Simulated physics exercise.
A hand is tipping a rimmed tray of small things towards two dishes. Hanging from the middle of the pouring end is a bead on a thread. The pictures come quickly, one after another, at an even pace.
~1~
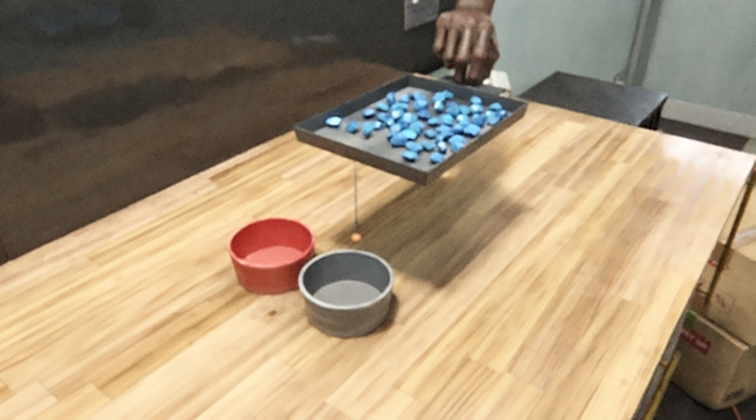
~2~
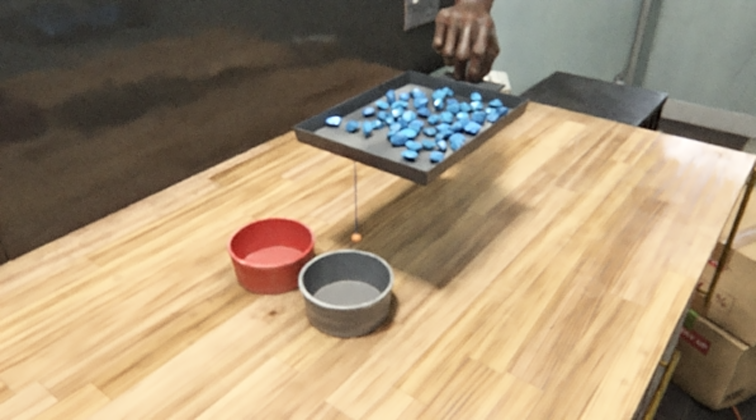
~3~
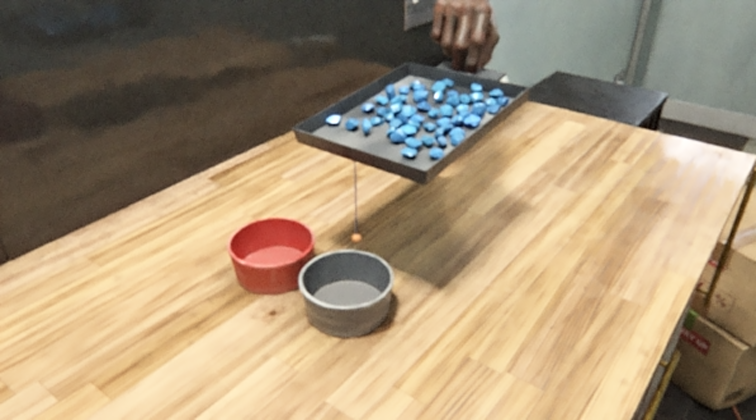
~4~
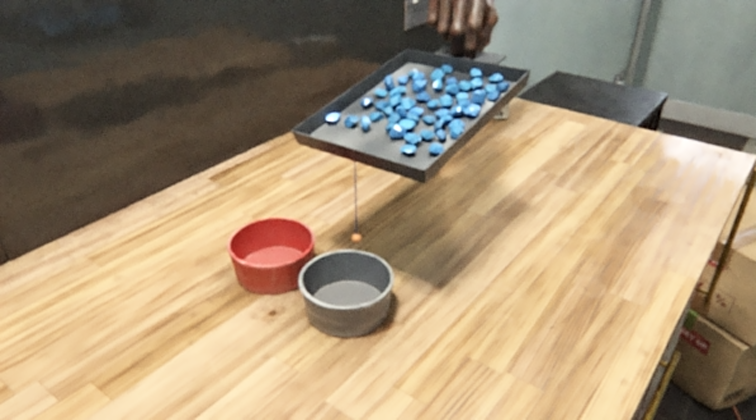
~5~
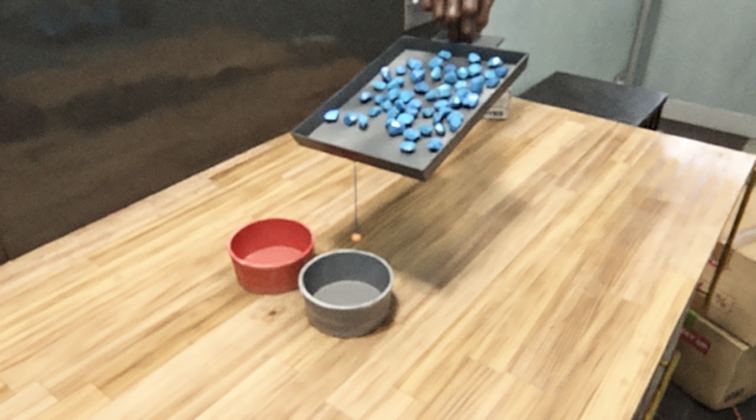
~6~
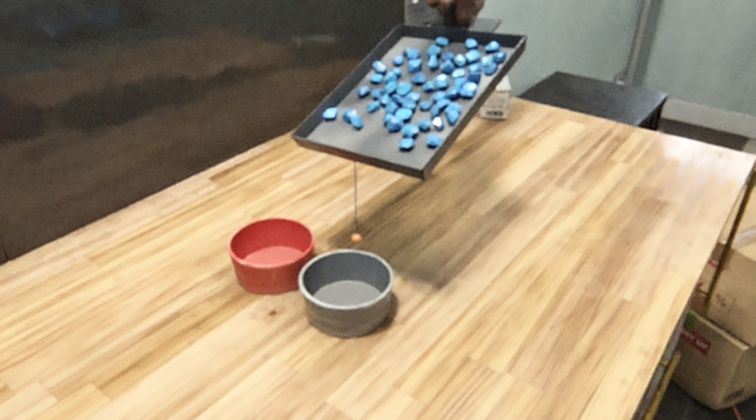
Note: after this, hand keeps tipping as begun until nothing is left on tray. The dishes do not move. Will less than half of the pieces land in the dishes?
No, the dishes will gather the main share.
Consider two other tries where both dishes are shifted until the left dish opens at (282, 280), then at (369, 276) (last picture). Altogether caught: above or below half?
Well, the minor share the first time and the minor share the second time.
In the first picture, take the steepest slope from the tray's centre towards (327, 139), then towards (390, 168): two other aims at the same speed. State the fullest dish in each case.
Well, the one to the left comes out on top first, then the one to the right.
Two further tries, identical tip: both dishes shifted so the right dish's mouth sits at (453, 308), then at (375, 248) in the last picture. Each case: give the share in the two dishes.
20 per cent the first time, 20 per cent the second time.
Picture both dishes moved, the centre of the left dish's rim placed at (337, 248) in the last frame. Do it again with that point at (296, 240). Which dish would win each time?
Well, first the one further left, then the one further left.
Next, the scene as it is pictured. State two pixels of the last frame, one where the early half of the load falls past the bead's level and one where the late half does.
Around (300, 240) first; around (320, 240) second.
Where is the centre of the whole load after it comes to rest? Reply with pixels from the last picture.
The centre comes to rest close to (294, 280).
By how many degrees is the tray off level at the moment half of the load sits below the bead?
Near 105 degrees.
Shortly afterwards, tray tipped steeply; all but a few on the tray; only a few in the air.
Next, tray tipped past a quarter turn; near a third on the tray; a little in the right dish; near a quarter in the left dish; a little outside both; near a quarter in the air.
Some moments later, tray tipped past a quarter turn; near a third in the right dish; near half in the left dish; a little outside both.
In the end, tray tipped past a quarter turn; near a third in the right dish; near half in the left dish; a little outside both.
